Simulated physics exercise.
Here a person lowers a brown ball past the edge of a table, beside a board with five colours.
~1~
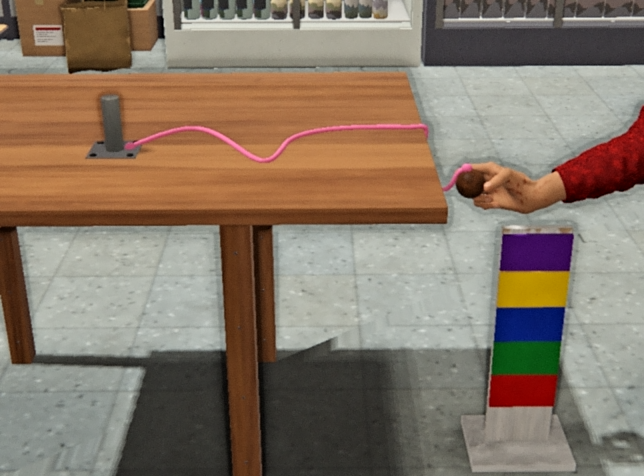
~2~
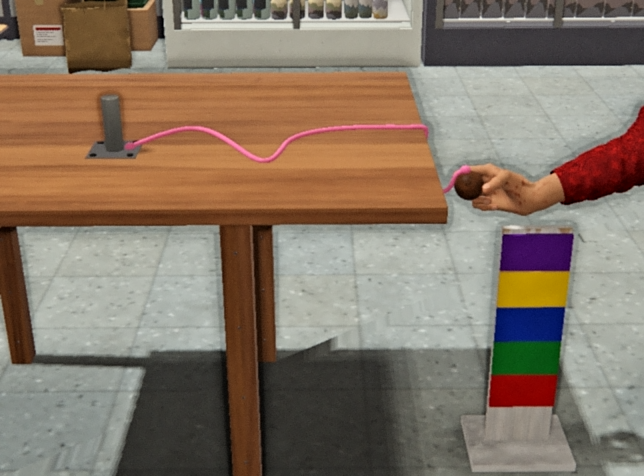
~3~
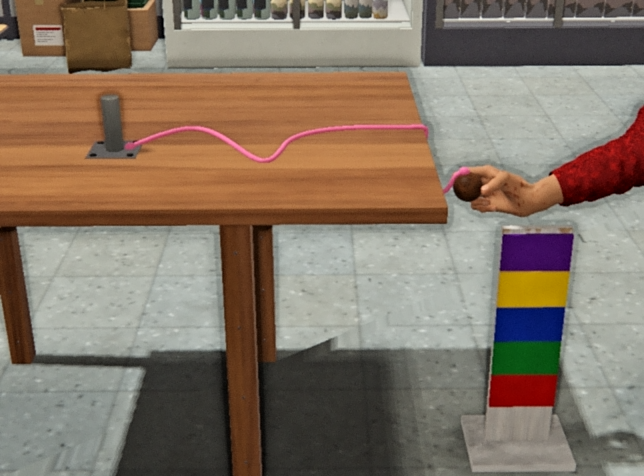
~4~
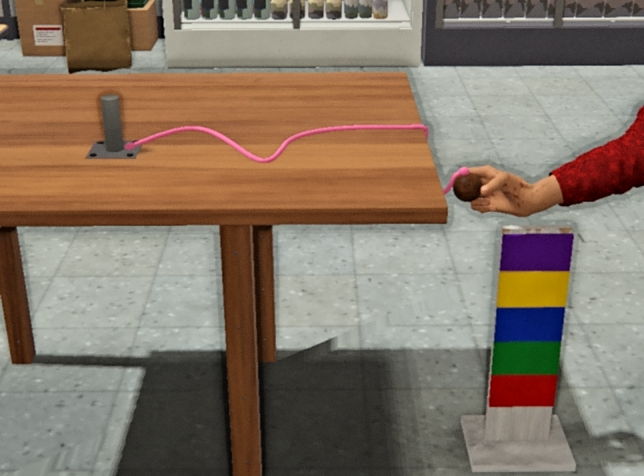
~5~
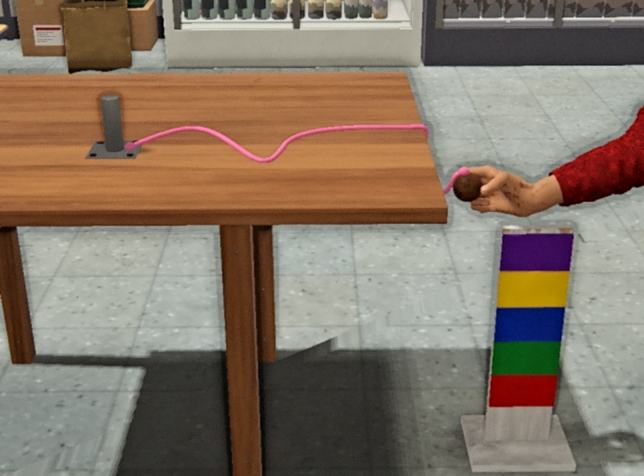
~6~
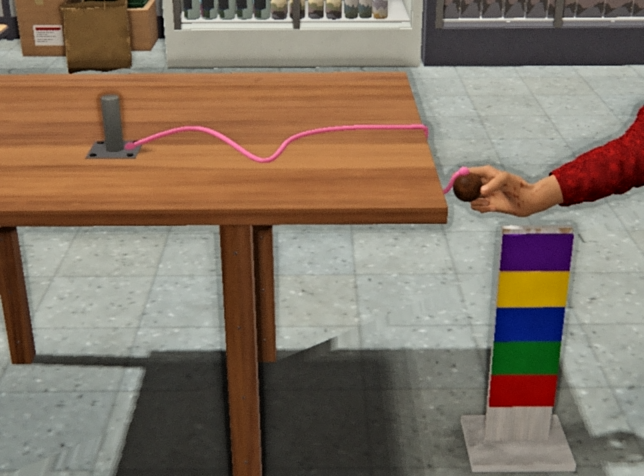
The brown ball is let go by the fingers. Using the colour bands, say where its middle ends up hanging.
Its middle ends up at the green band.
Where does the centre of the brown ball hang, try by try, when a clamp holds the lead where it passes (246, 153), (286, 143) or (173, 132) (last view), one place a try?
It comes to rest around (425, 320), (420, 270) and (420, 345) respectively.
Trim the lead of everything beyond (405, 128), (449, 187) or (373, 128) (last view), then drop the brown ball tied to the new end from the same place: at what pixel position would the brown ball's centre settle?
The three tries give approximately (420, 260), (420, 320) and (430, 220).
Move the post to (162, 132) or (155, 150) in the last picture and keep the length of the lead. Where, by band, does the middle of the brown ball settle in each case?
First try: Red; second try: Red.
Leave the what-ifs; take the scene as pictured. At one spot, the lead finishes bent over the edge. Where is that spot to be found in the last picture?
Look around (304, 135).
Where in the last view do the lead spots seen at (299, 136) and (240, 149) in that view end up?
(423, 146) and (299, 146).
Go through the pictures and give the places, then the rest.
Brown ball (471, 184); purple (537, 254); yellow (533, 290); blue (530, 325); green (526, 359); red (523, 392), in the first frame.
Brown ball (469, 186); lead through (166, 134) (231, 143) (280, 151) (339, 129) (425, 137), in the second frame.
Brown ball (468, 187), in the third frame.
Brown ball (467, 187); lead through (166, 134) (231, 143) (280, 151) (339, 129) (425, 137), in the fourth frame.
Brown ball (467, 187), in the fifth frame.
Brown ball (467, 187); lead through (166, 134) (231, 143) (280, 151) (339, 129) (425, 137), in the sixth frame.
Soon after, ball near (427, 339); level with blue.
After that, ball near (413, 377); level with green.
In the end, ball near (419, 374); level with green. Its centre hangs level with the green band.
